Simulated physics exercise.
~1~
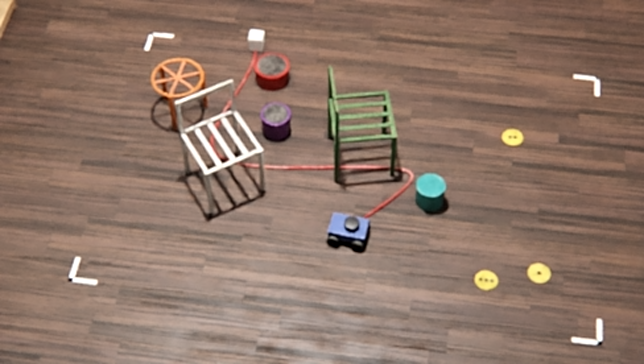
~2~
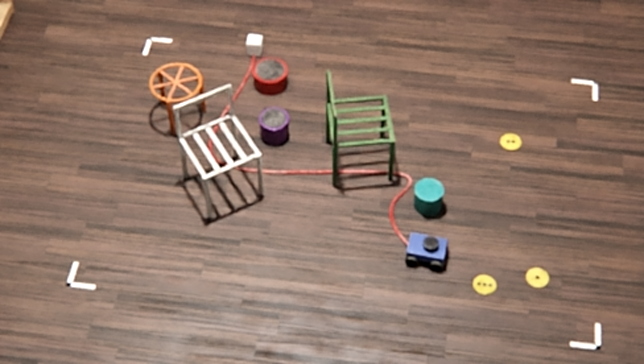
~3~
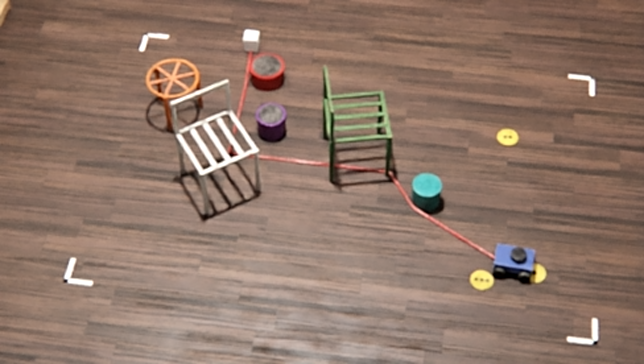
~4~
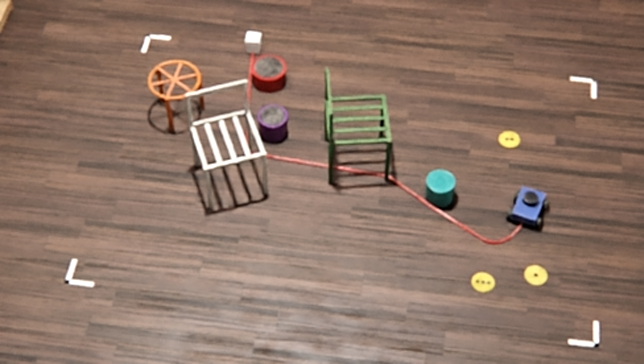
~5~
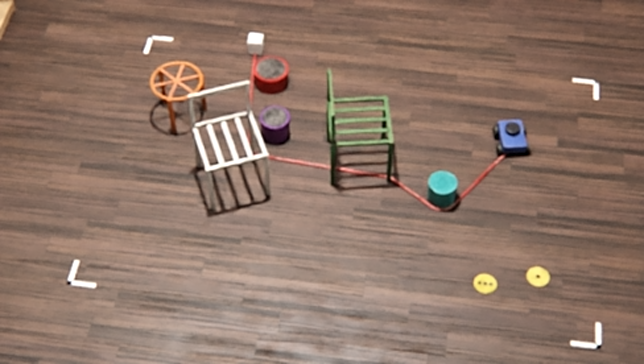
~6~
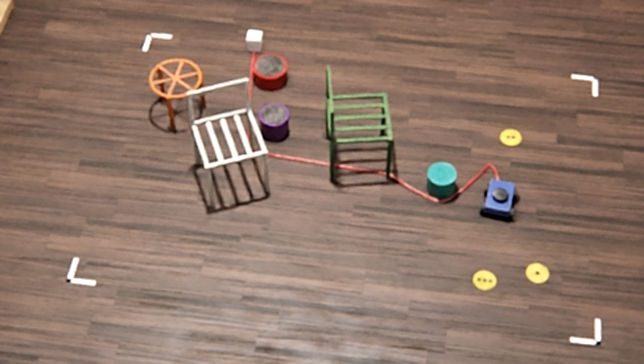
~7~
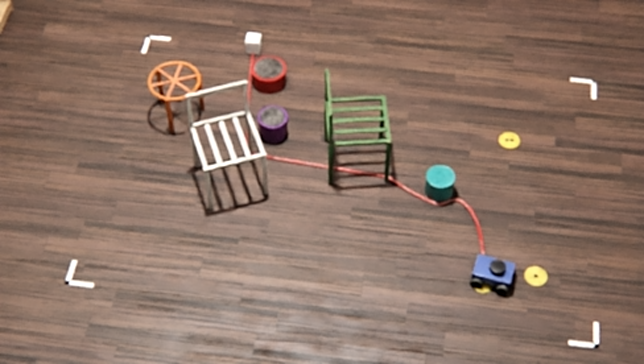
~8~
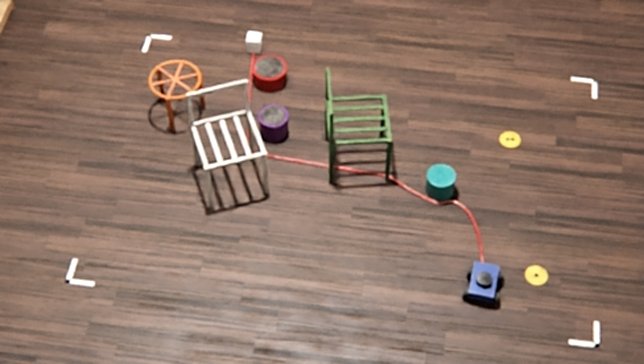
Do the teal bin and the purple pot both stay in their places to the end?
No, only the purple pot stays put. The teal bin ends slightly away from where it started.
On a dark wooden floor, a small blue cart trailing a red cord past chairs, pots and a stool drives right, then up and back down among three yellow marks; the teal bin and white chair shift slightly, and the cart ends at the lower left mark.
